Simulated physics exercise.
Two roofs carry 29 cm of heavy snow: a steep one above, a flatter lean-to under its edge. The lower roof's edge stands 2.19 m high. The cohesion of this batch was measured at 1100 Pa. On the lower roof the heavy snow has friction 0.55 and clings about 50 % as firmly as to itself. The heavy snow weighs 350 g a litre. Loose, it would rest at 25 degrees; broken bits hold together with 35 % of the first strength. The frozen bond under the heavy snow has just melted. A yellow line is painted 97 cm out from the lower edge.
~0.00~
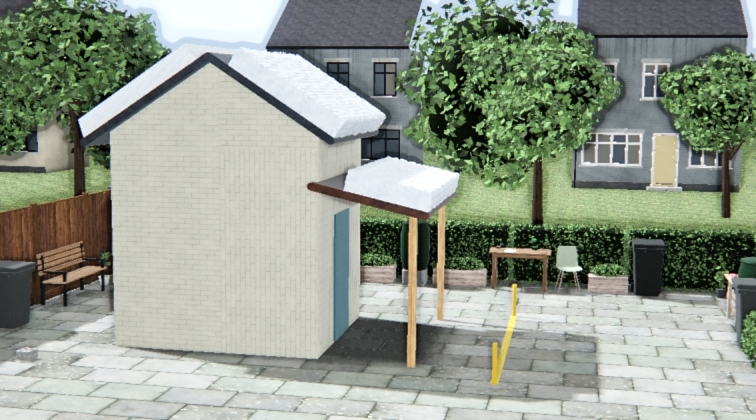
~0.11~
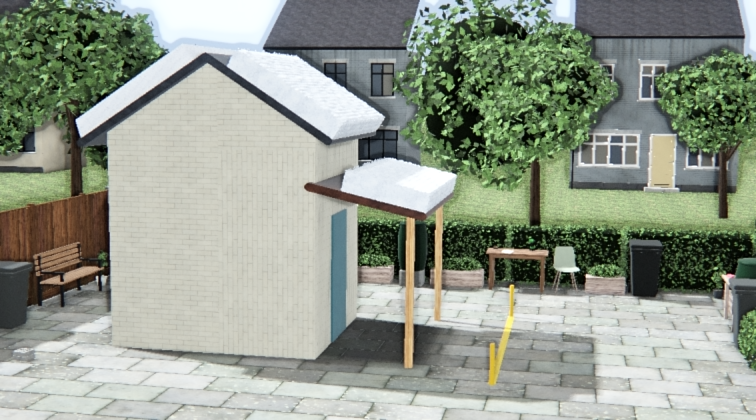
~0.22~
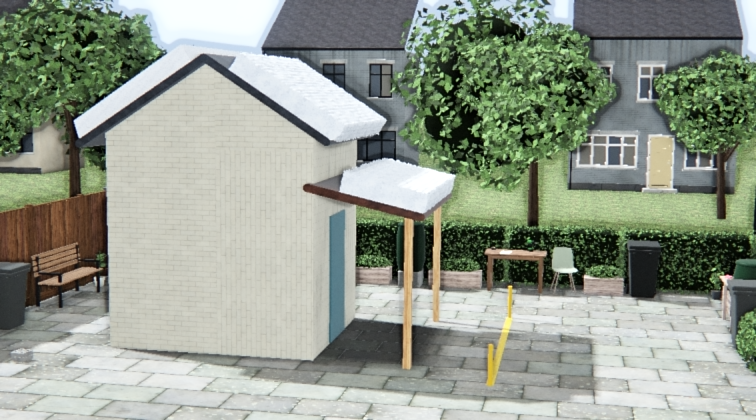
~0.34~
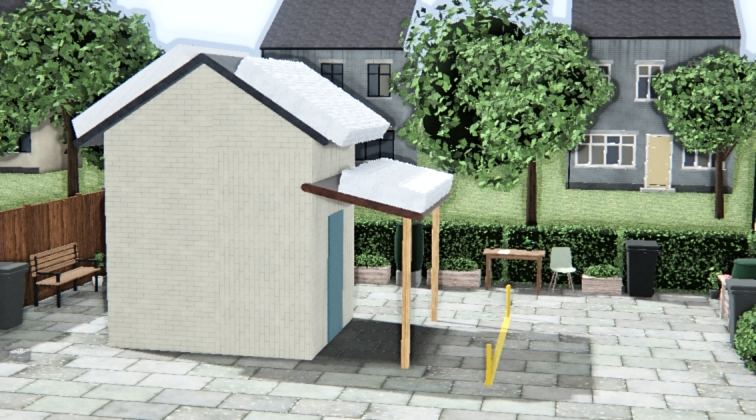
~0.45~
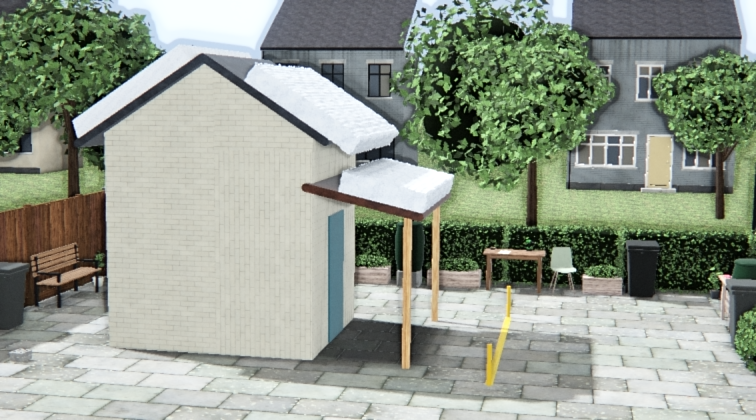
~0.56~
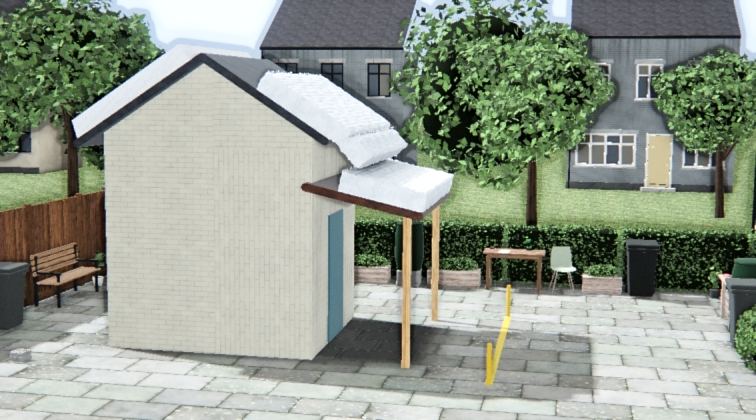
The clip shows a pale brick building with snow on its steep roof and on a lower lean-to roof. The snow on the upper right slope slides down, baring dark roof near the ridge, and cracks as it overhangs the edge.
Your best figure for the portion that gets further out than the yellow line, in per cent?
Expect roughly 18 %.
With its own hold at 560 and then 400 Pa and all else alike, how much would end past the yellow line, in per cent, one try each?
In turn about 30 %, 35 %.
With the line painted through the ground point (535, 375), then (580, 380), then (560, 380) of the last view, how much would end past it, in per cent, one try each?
In turn about 4 %, 0 %, 0 %.
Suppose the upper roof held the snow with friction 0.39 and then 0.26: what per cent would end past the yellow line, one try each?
In that order: 0 %, 12 %.
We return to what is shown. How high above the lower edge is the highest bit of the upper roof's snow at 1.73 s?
Roughly 0.8 m.
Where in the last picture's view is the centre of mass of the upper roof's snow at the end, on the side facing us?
Near (449, 293).
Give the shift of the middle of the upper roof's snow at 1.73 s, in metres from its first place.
Roughly 2.8 m.
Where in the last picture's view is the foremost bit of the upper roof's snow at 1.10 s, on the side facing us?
Around (440, 191).
After 1.10 s, none is below the lower edge and 0 % is past the line.
After 1.73 s, 29 % is below the lower edge and 6 % is past the line.
After 2.37 s, 47 % is below the lower edge and 18 % is past the line.
After 3.00 s, 47 % is below the lower edge and 18 % is past the line.
After 3.20 s, 47 % is below the lower edge and 18 % is past the line.
